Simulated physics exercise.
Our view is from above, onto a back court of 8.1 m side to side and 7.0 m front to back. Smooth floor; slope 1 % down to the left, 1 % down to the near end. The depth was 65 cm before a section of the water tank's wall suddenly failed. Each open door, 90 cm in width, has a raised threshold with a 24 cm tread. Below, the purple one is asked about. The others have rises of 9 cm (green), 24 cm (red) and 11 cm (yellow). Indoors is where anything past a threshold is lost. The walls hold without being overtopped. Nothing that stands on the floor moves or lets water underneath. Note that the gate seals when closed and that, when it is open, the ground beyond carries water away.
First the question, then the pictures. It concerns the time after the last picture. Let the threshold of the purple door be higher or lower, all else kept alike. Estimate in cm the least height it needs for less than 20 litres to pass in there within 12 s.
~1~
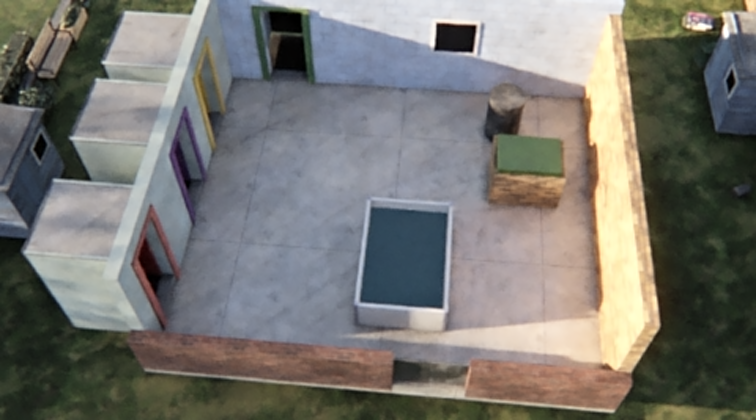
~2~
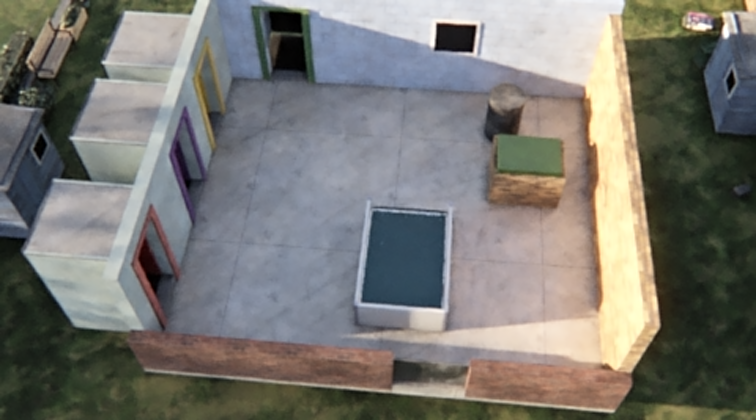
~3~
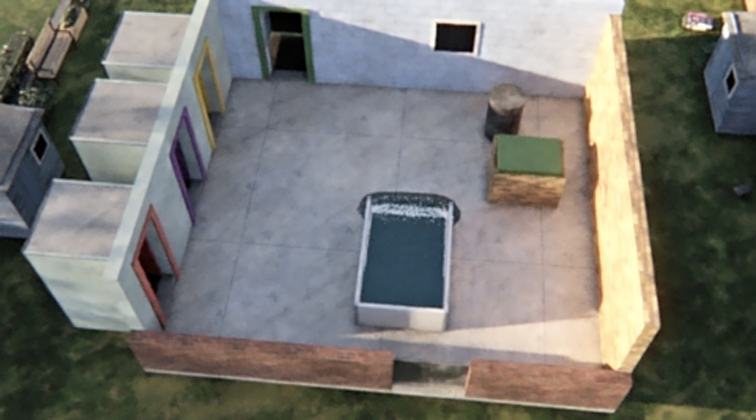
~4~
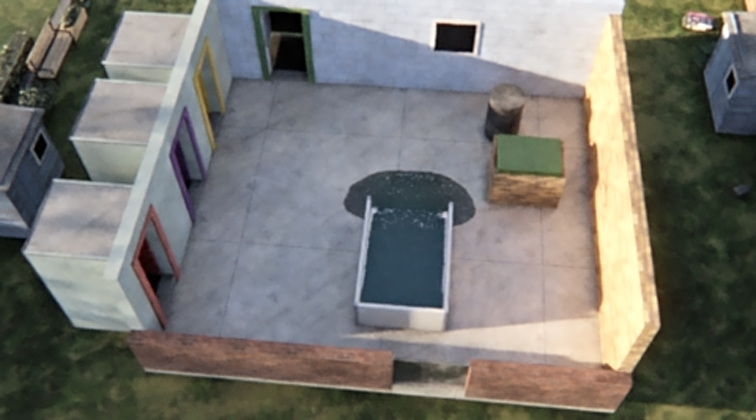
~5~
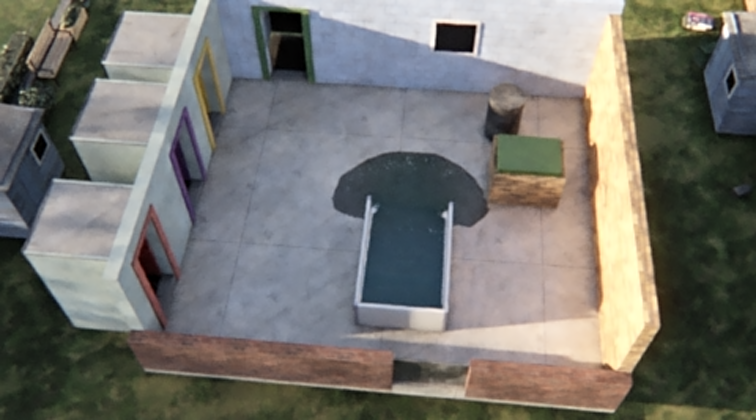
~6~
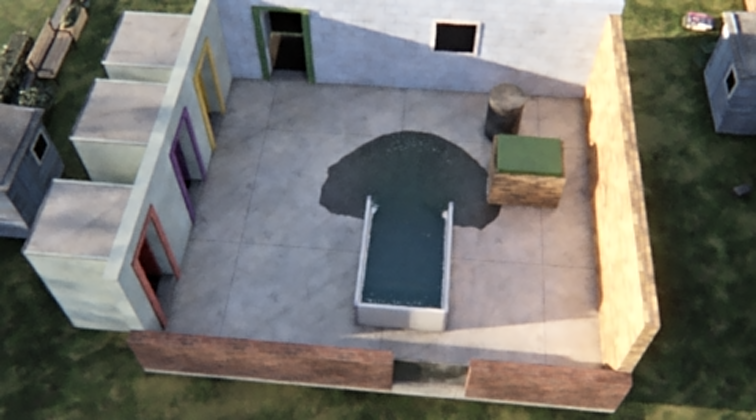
I would say 5 cm.
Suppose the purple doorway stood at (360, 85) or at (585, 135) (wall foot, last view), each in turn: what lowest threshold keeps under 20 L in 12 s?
You'd want about 16 cm there first, then about 8.5 cm.
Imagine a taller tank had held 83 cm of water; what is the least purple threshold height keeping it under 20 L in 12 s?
Something near 6.5 cm should do.
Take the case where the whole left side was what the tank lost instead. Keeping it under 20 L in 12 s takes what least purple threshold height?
The answer is some 19 cm.
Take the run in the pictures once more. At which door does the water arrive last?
Red, last of all.
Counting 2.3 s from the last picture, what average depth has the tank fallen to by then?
It averages close to 17 centimetres.
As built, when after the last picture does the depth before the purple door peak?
I'd guess close to 6.5 seconds.
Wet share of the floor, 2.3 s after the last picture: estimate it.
About 40 per cent.
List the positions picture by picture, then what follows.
The water tank at (406, 254) is whole and still, 65 cm deep; the purple door at (189, 170) is dry, in the first picture.
Water pours out on the far side and has run 0.2 m, to a hidden place; about 8 cm deep outside, 65 cm at the back, in the second picture.
The gap is on the far side, the front 0.7 m out at (382, 195); the back of the water tank holds 65 cm, in the third picture.
The front is at (402, 173), 1.3 m from the gap on the far side; 2.5 m2 of floor is wet, 65 cm left at the back, in the fourth picture.
The gap is on the far side, the front 1.7 m out at (395, 155); the back of the water tank holds 65 cm, in the fifth picture.
Water pours out on the far side and has run 2.3 m, to (403, 134); about 5 cm deep outside, 60 cm at the back; the purple door at (189, 170), 4.4 m from the gap, is still 2.8 m from the nearest water, in the sixth picture.
Then, 0.7 s after the last picture water covers 25 % of the floor, deepest (27 cm) near (398, 215); it has not reached the purple door.
Then, 2.3 s after the last picture water covers 40 % of the floor, deepest (26 cm) near (464, 96); it has not reached the purple door.
Then, 11.3 s after the last picture water covers 90 % of the floor, deepest (14 cm) near (158, 352); 7 cm at the purple door, 0 litres in over its 11 cm threshold.
At the purple door as built, the water peaked near 9 cm, 6.5 s after the last picture.
Run again over the same 12 s with other heights there, 26 litres in over 4.5 cm, 15 litres over 5.5 cm. The limit of 20 litres is kept from about 5 cm up.
